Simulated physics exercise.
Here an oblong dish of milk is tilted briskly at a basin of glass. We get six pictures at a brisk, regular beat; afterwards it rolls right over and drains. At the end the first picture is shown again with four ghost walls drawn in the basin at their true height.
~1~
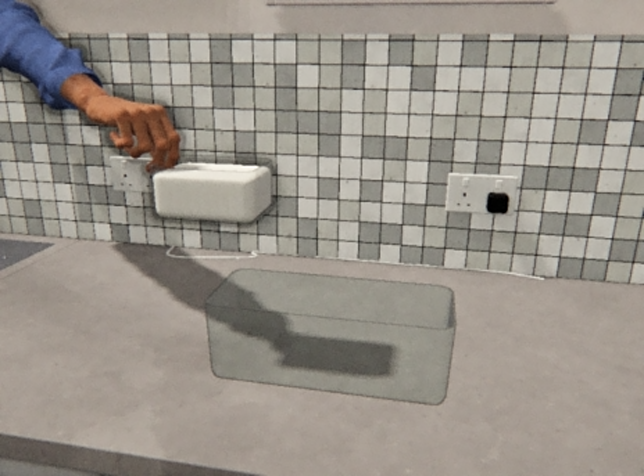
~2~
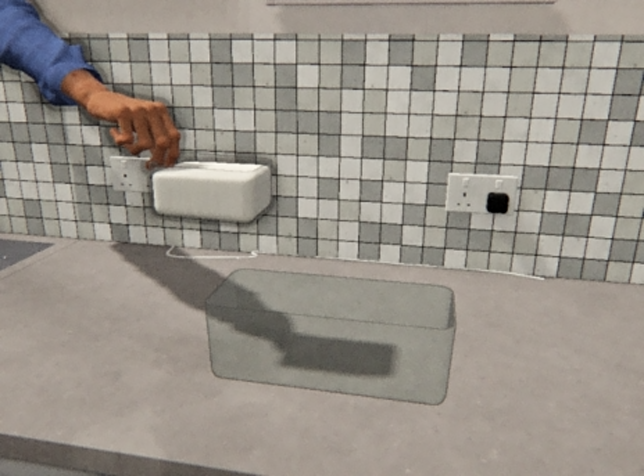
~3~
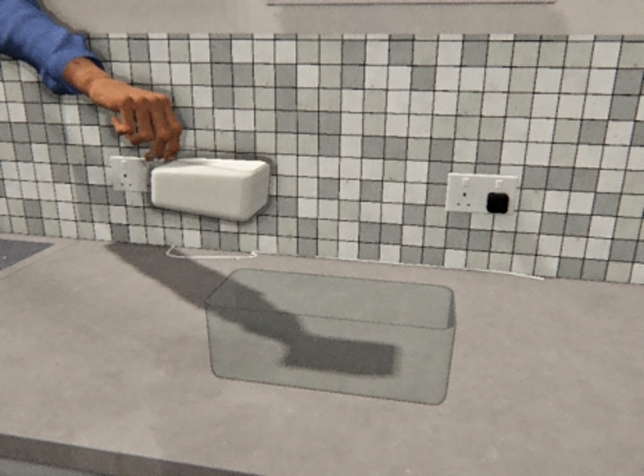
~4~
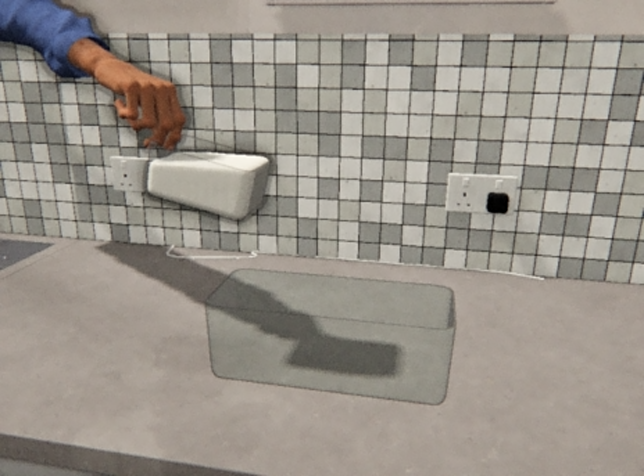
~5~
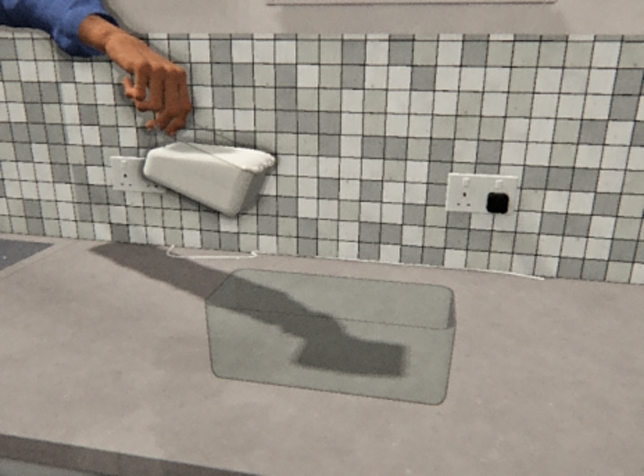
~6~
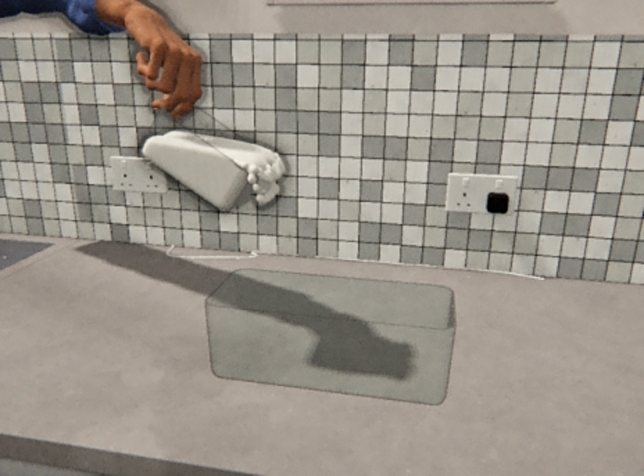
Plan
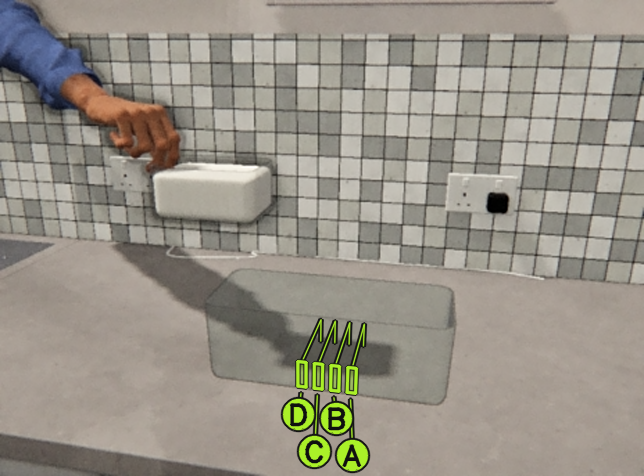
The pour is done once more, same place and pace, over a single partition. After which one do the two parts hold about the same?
A works best here.
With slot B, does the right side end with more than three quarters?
No.
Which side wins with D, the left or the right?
The right one.
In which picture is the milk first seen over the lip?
In picture 5.
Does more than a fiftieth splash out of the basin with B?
Yes.
In lime, A at (350, 399); B at (333, 397); C at (317, 395); D at (300, 393).
Choosing A, about 47 % ends left of the wall and 43 % right of it; 10 % is lost outside.
Choosing B, about 31 % ends left of the wall and 59 % right of it; 10 % is lost outside.
Choosing C, about 20 % ends left of the wall and 70 % right of it; 10 % is lost outside.
Choosing D, about 11 % ends left of the wall and 79 % right of it; 10 % is lost outside.
